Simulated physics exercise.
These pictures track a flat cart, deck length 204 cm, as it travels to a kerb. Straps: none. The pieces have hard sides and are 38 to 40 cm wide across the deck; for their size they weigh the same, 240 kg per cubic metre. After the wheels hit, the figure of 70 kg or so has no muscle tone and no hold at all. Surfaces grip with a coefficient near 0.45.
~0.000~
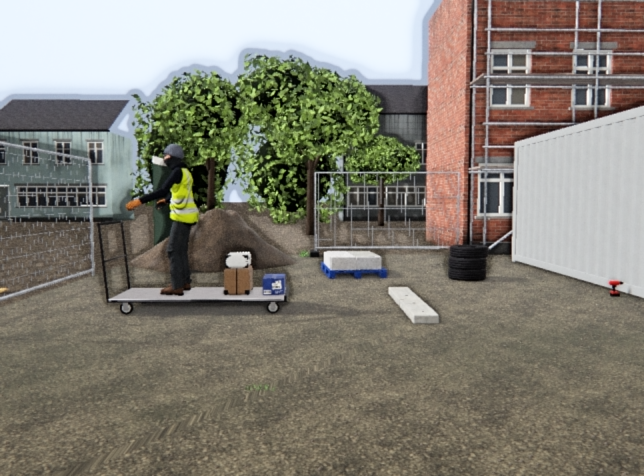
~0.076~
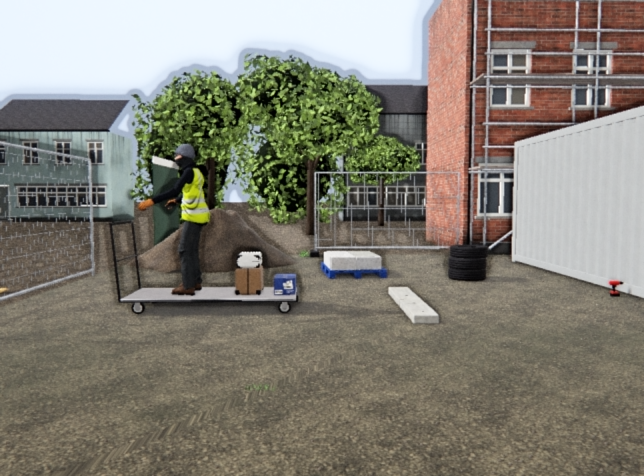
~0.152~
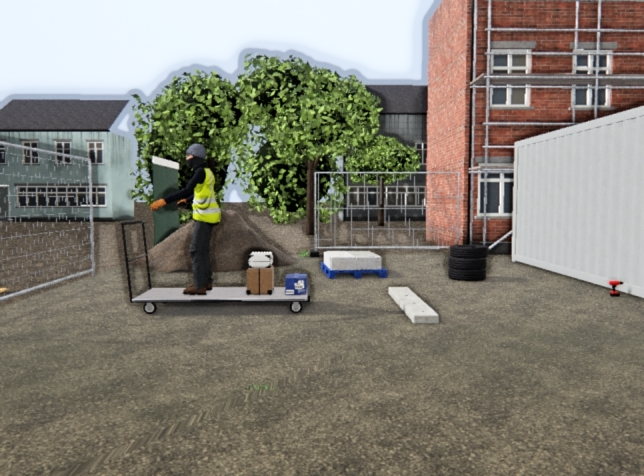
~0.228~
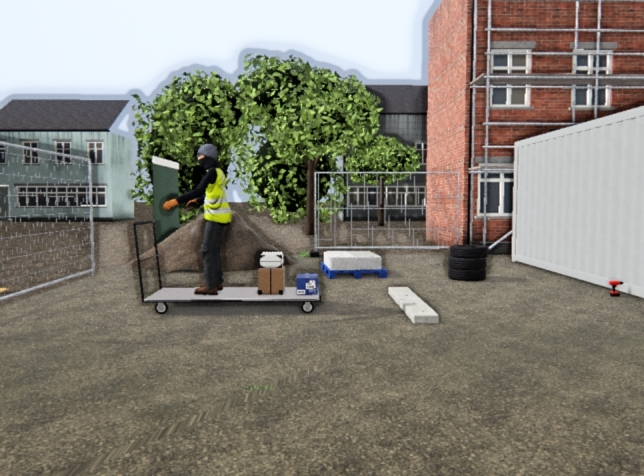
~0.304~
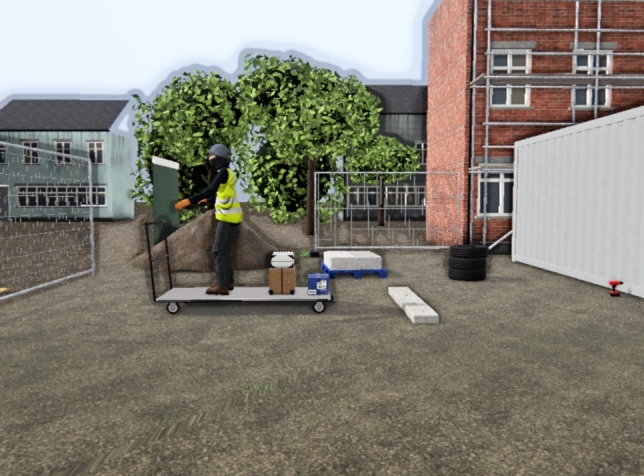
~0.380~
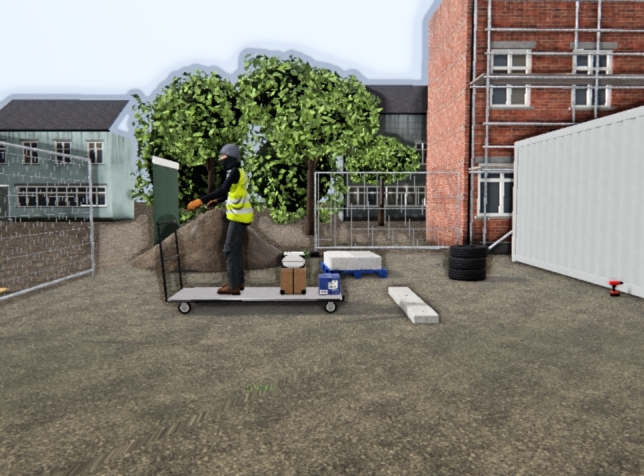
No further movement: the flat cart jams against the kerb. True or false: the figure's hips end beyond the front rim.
False.
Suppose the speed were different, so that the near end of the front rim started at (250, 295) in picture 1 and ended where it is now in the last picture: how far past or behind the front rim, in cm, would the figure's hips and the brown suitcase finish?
Then hips 40 past, brown 70 behind.
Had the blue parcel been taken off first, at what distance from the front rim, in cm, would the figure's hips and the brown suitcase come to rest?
Then hips 50 behind, brown 30 behind.
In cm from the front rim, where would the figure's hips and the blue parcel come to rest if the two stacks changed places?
Well, the hips would sit 30 centimetres behind the rim, with the blue item 40 centimetres behind.
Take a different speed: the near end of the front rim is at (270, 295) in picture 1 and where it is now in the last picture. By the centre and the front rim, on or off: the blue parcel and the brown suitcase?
Blue - kept, brown - kept.
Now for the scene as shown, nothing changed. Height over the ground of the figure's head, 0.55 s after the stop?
Height: Approx. 90 cm up.
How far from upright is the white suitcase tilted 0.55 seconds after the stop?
I'd put the tilt near 10 degrees.
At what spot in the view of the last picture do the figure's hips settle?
(369, 255).
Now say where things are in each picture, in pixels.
The first picture shows hips (185, 215), blue parcel (274, 284), rim corner (285, 299); 0 cm covered, 149 to go.
The second picture shows hips (196, 215), blue parcel (285, 284), rim corner (297, 299); 14 cm covered, 135 to go.
The third picture shows hips (207, 215), blue parcel (296, 284), rim corner (309, 299); 27 cm covered, 121 to go.
The fourth picture shows hips (218, 215), blue parcel (307, 284), rim corner (320, 299); 41 cm covered, 108 to go.
The fifth picture shows hips (229, 215), blue parcel (318, 284), rim corner (332, 298); 55 cm covered, 94 to go.
The sixth picture shows hips (240, 215), blue parcel (329, 284), rim corner (344, 298); 68 cm covered, 80 to go. Speed about 1.8 m/s.
Impact comes at 0.83 s.
After 1.08 s the figure's hips are 75 cm behind the rim, near (347, 230) in the last picture's view.
After 1.38 s the figure's hips are 38 cm behind the rim, near (377, 256) in the last picture's view.
After 1.83 s the figure's hips are 41 cm behind the rim, near (374, 256) in the last picture's view.
At rest, 3.3 s, nothing is past the rim; behind it, brown suitcase, blue parcel, white suitcase and the figure's hips.
